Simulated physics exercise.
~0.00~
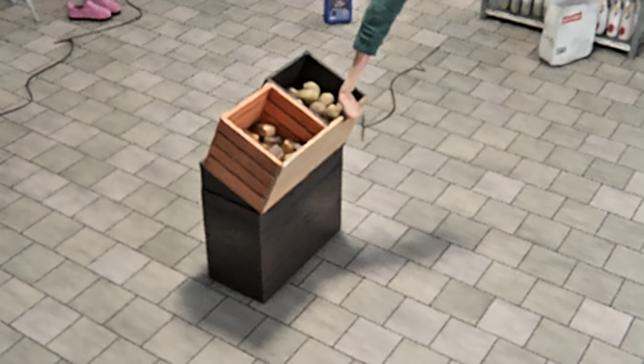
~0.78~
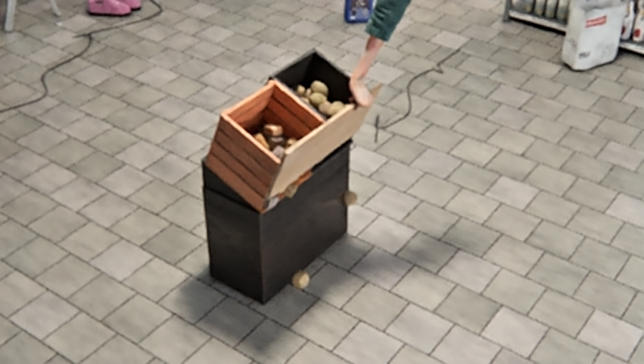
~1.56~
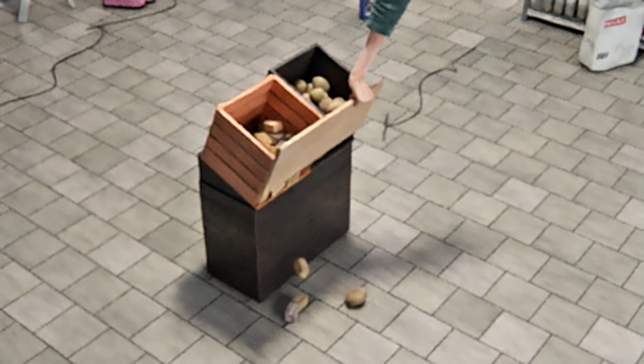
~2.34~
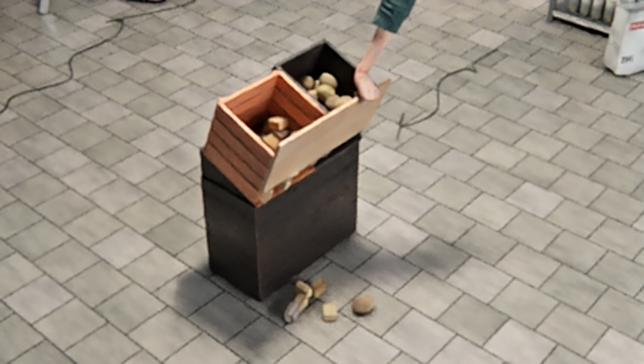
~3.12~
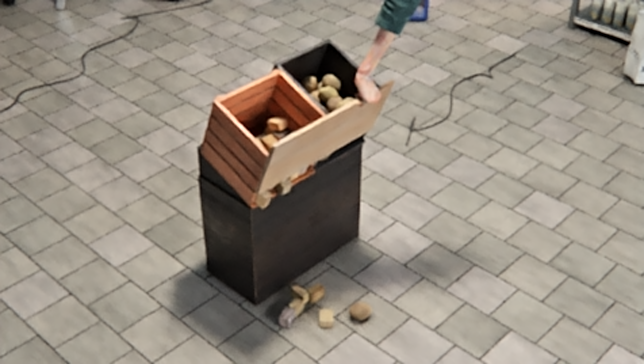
A hand slid the wooden gate slightly right and up along the front of two sloping bins, one black and one orange, and a few lumpy pieces dropped to the tiled floor, where they lay in a small cluster while most stayed inside.
